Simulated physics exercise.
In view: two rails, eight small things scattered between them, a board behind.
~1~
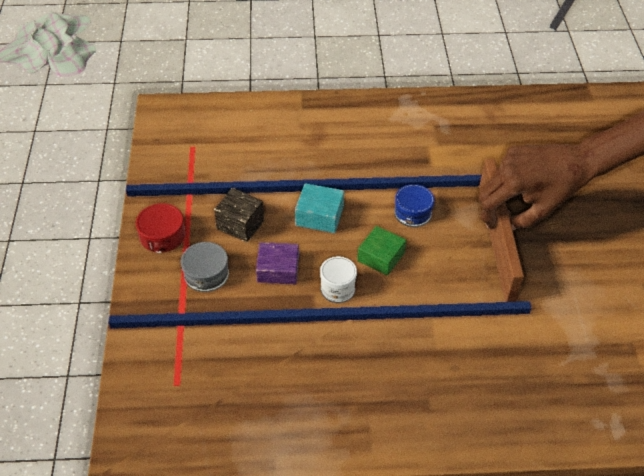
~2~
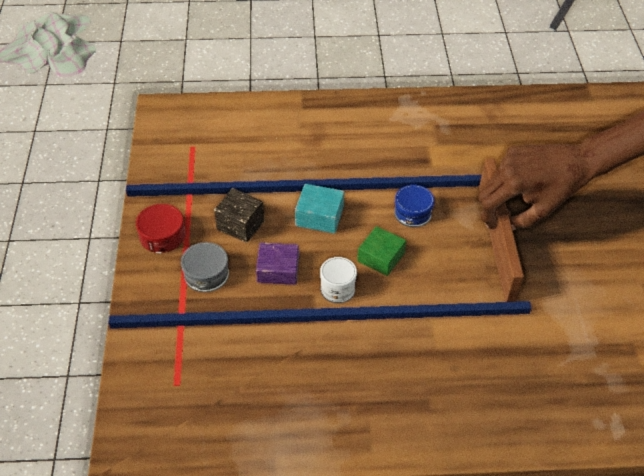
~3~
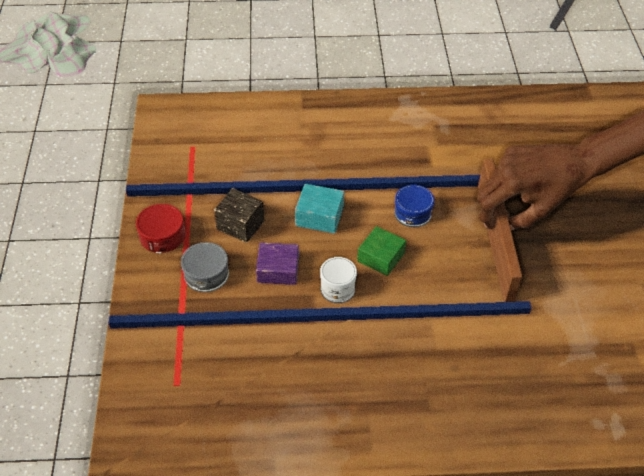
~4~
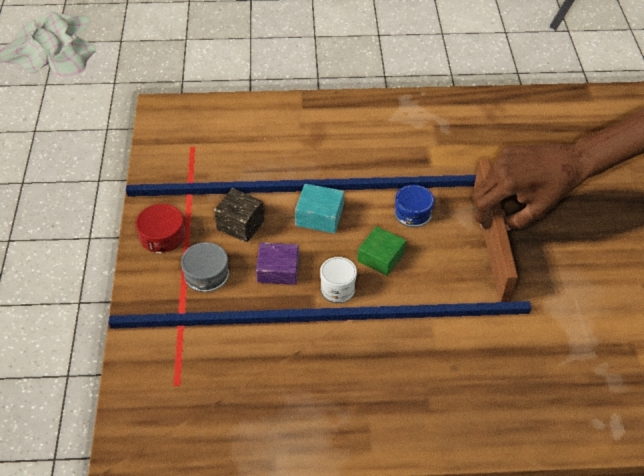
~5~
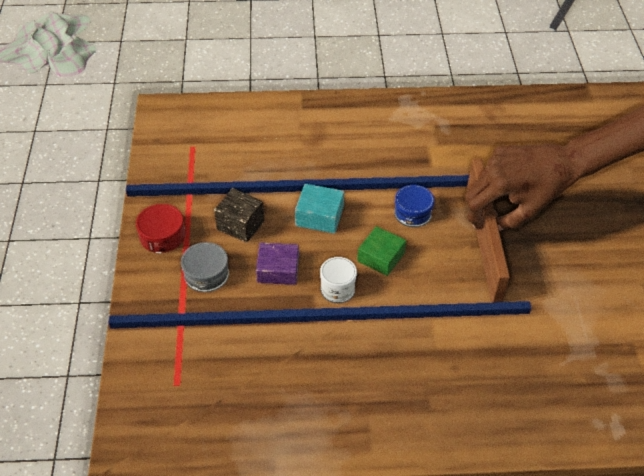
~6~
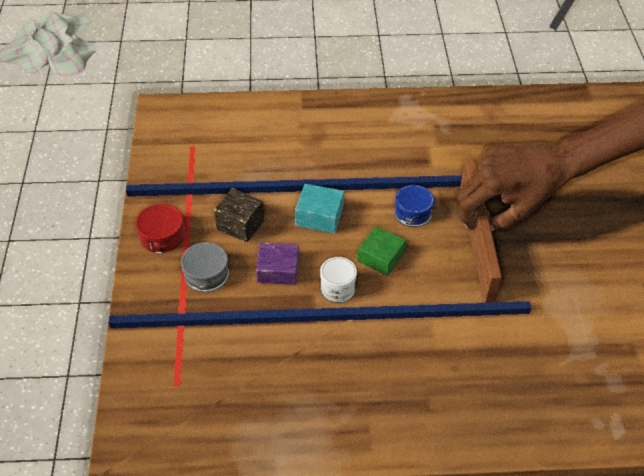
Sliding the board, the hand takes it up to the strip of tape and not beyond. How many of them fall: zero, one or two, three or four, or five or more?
I predict that three of them or four will leave the table.
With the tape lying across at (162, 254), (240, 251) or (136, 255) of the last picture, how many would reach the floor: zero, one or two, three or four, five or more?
In order, the falls would come to 5 or more; one or two; 5 or more.
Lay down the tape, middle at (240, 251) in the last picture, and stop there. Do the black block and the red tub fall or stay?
The black block stays put, the red tub goes down.
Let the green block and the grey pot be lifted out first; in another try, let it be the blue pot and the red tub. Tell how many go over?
The counts: 2 and 1.
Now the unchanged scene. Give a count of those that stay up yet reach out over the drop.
You'd get 2.
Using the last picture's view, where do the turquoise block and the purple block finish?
Looks like one lands around (127, 211), and the other around (127, 270).
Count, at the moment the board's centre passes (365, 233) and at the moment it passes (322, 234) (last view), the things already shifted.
By then 3, and 6.
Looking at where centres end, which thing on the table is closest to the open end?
Result: Turquoise block.
Soon after, none off yet; red tub at rest near (161, 229); grey pot at rest near (205, 267); black block at rest near (240, 215).
In the end, the number that fall off is three or four; gone, black block, grey pot and red tub.
